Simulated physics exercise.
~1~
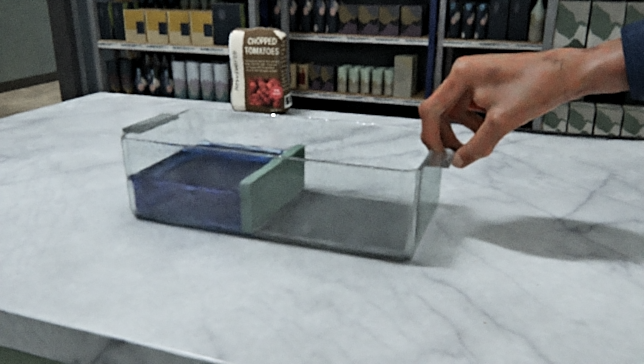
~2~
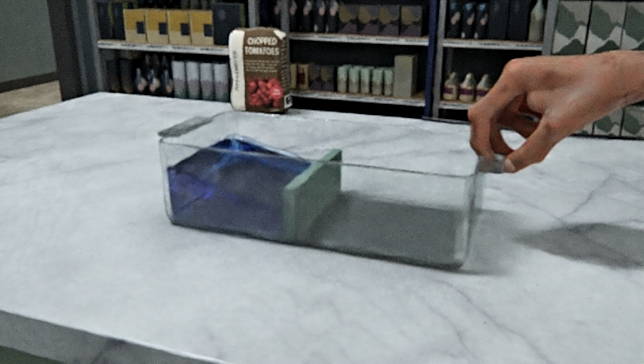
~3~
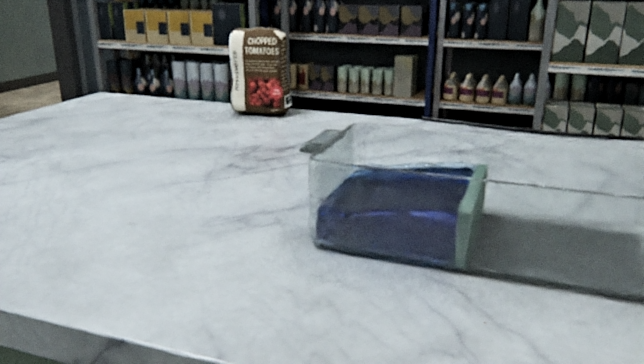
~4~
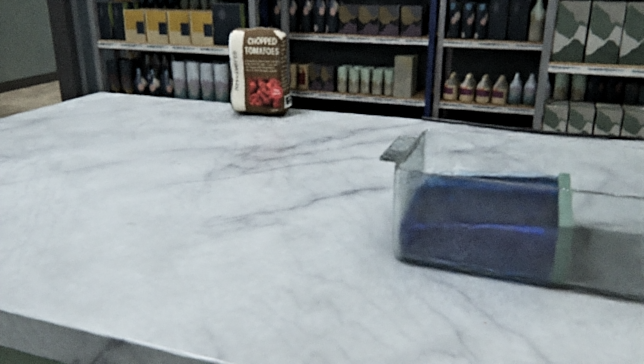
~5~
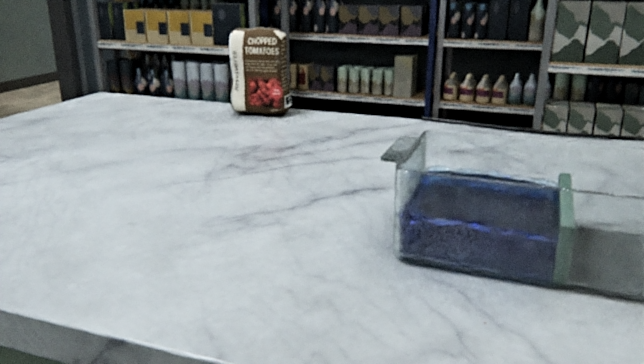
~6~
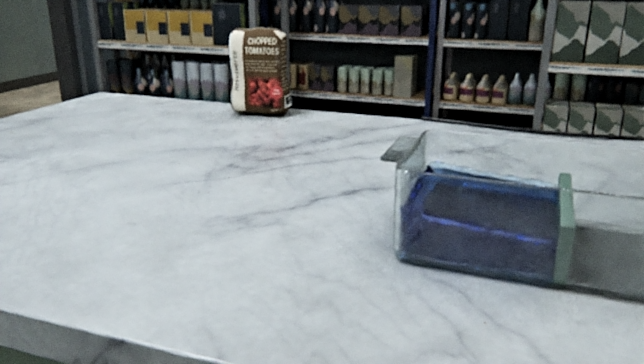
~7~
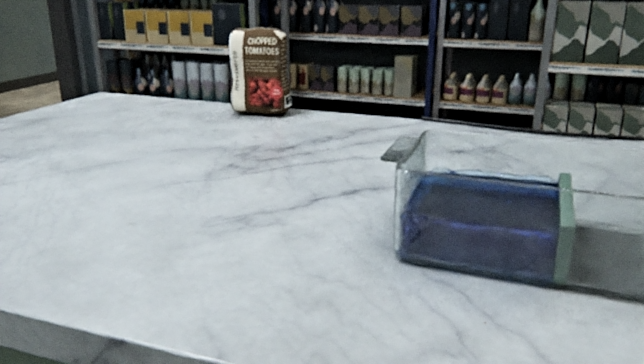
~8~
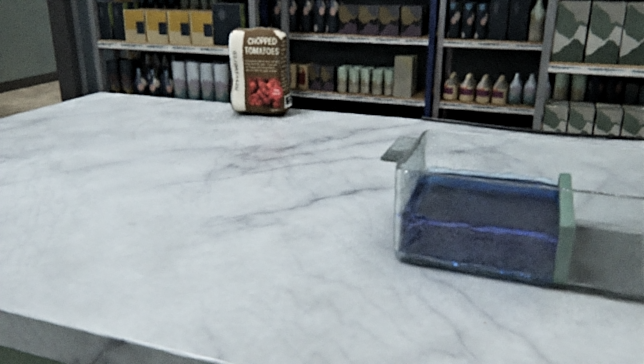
At first, a clear two-part food box sits on a white marble counter, with blue water in its left part, a green divider and an empty right part, while a hand holds its right end. A carton of chopped tomatoes stands behind it, before stocked shelves. The hand pulls the box to the right, and the water tilts and sloshes against the walls. The hand leaves view as the box slides on, its right end passing out of sight. The box then stops, and the water ripples gently behind the divider, with the visible right part still looking dry.
